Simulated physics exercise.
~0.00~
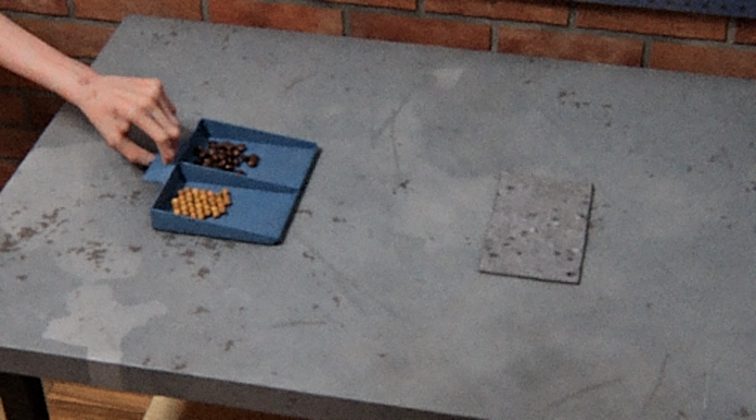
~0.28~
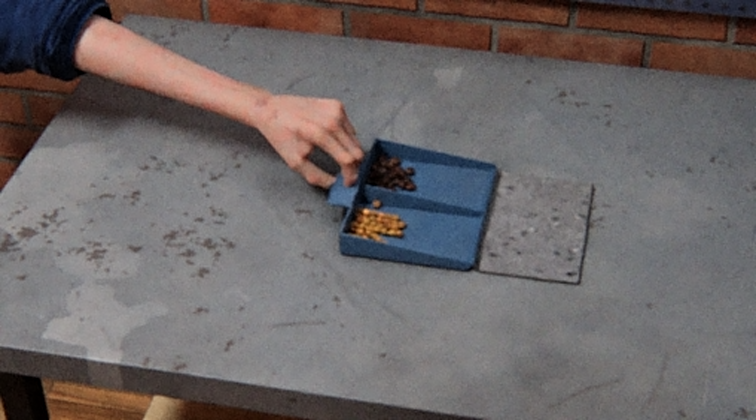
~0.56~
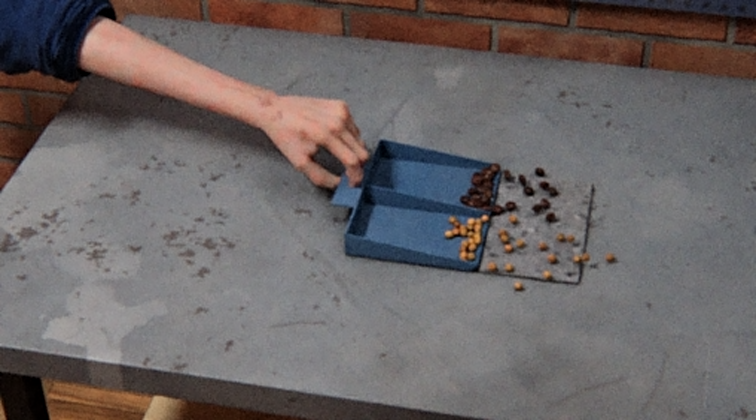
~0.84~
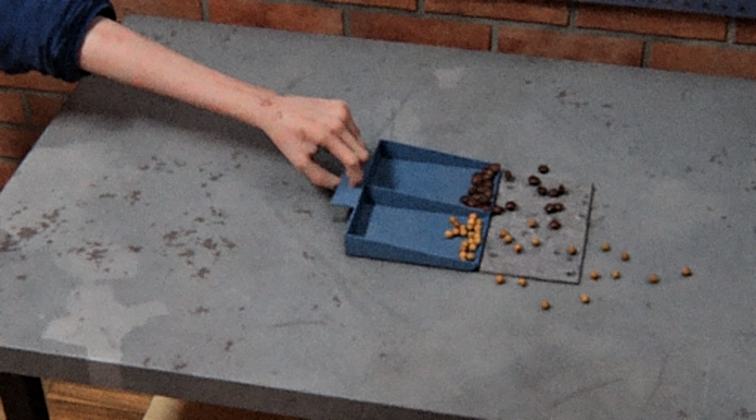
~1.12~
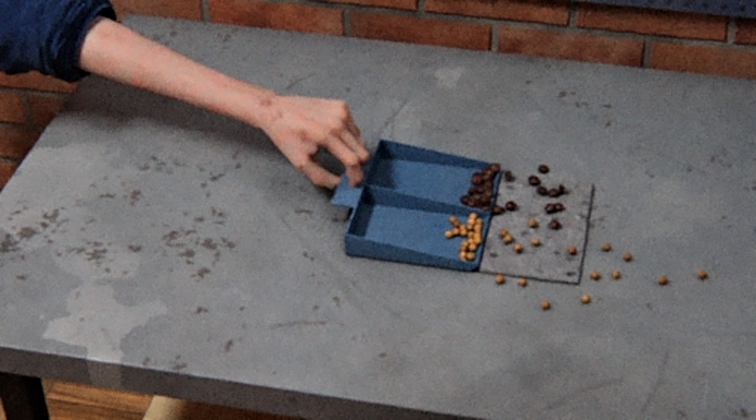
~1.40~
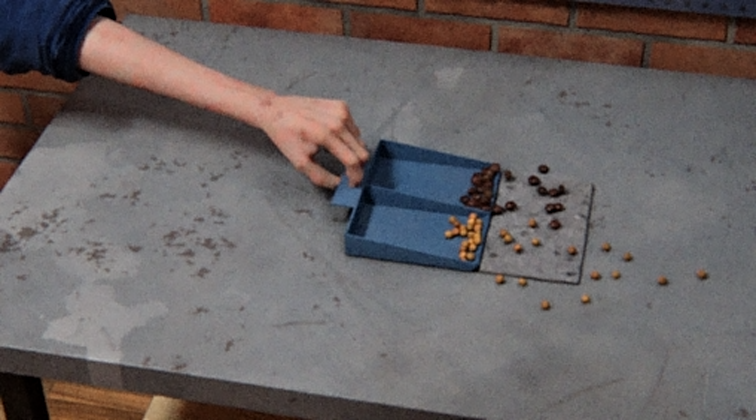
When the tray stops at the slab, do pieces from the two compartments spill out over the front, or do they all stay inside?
Pieces spill over the front from both compartments. Some of the yellow pieces and some of the dark ones leave the tray, while others remain inside.
In this clip, a hand pushes a blue two-part tray of dark and yellow pieces rightward across a grey table until it stops against a flat slab, and some of both kinds spill over the front onto the slab, with several yellow ones rolling beyond it while the rest stay inside.
